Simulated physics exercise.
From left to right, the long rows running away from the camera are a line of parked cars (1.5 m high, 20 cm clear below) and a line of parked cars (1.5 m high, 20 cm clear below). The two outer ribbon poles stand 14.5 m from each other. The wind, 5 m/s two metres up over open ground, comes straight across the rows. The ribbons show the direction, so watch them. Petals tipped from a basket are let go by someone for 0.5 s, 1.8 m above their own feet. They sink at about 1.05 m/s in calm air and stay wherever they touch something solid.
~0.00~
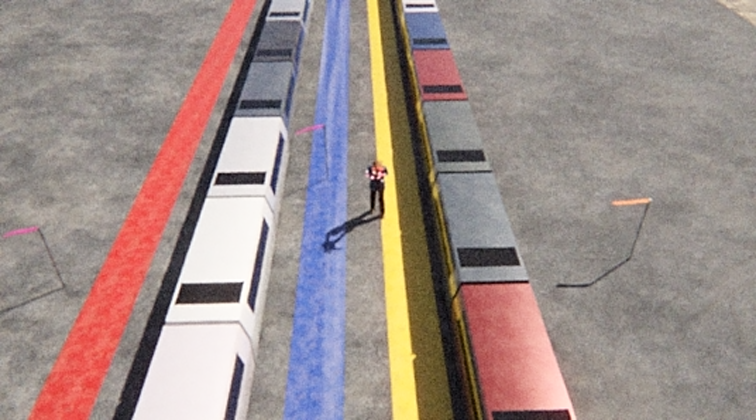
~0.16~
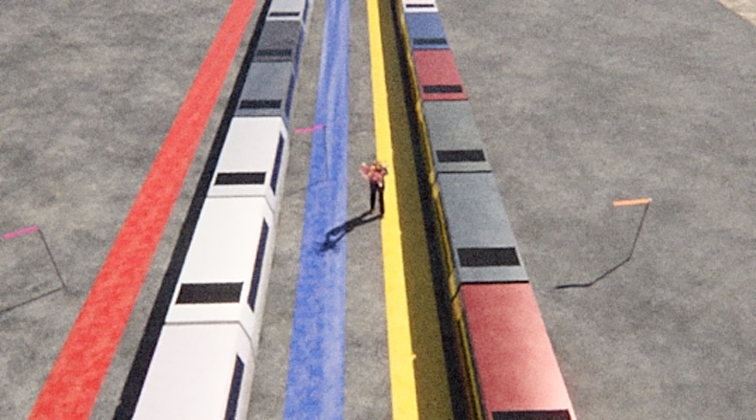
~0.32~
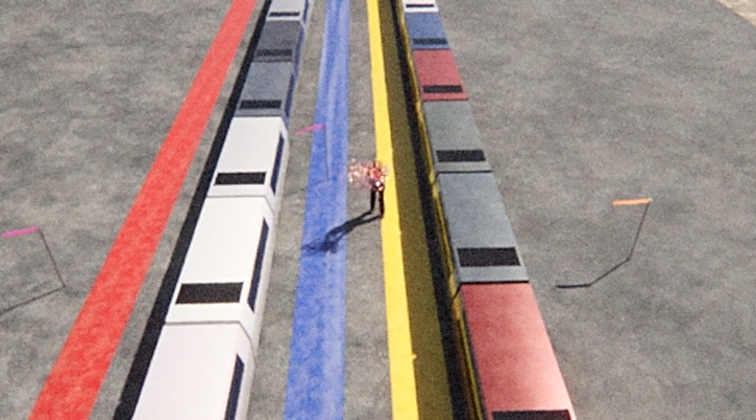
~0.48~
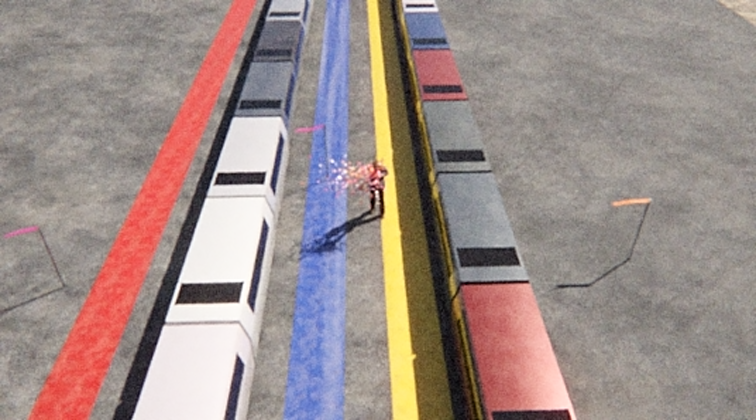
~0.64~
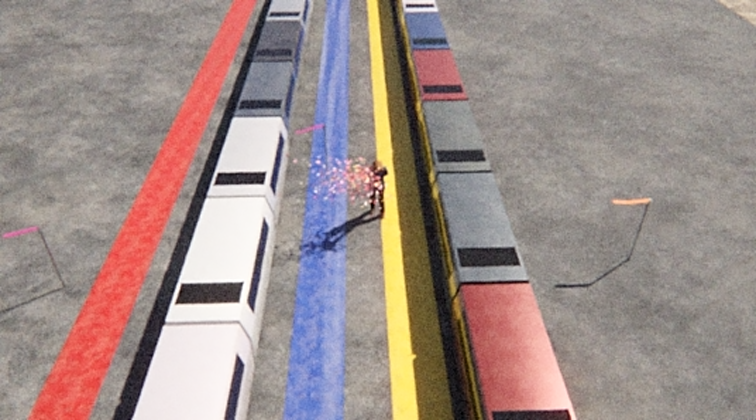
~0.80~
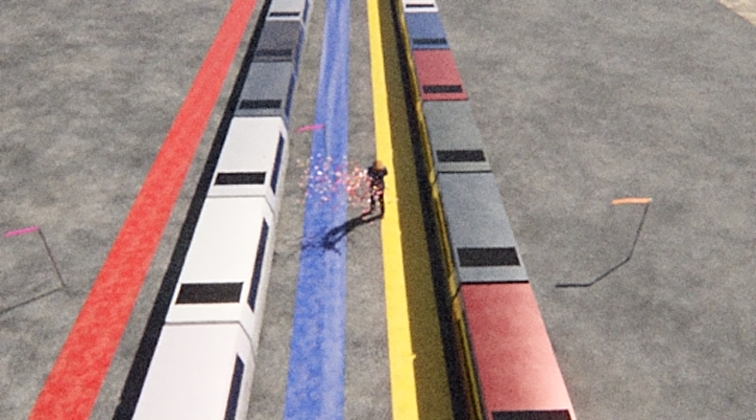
A person standing between two rows of parked cars releasing pink and white petals that drift left over a blue stripe.
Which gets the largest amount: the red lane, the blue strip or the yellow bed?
Blue.
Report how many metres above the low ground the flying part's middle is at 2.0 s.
The middle sits around 0.6 m above the low ground.
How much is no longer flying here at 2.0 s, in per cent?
Close to 30 percent of it.
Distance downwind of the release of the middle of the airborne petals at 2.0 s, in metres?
I'd say close to 1.0 metres.
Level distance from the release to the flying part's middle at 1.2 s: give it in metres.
It comes to roughly 1.0 m.
After 1.2 s, 2 % is no longer flying here, and 0 % lies on the blue strip, 0 % on the yellow bed and 0 % on the red lane; the middle of what still flies is 1.0 m above the low ground, near (340, 197).
After 2.0 s, 32 % is no longer flying here, and 7 % lies on the blue strip, 1 % on the yellow bed and 0 % on the red lane; the middle of what still flies is 0.5 m above the low ground, near (340, 212).
After 3.5 s, 87 % is no longer flying here, and 24 % lies on the blue strip, 3 % on the yellow bed and 0 % on the red lane; the middle of what still flies is 0.4 m above the low ground, near (349, 216).
After 8.0 s, 100 % is no longer flying here, and 26 % lies on the blue strip, 4 % on the yellow bed and 0 % on the red lane.
After 45.0 s, 100 % is no longer flying here, and 26 % lies on the blue strip, 4 % on the yellow bed and 0 % on the red lane.
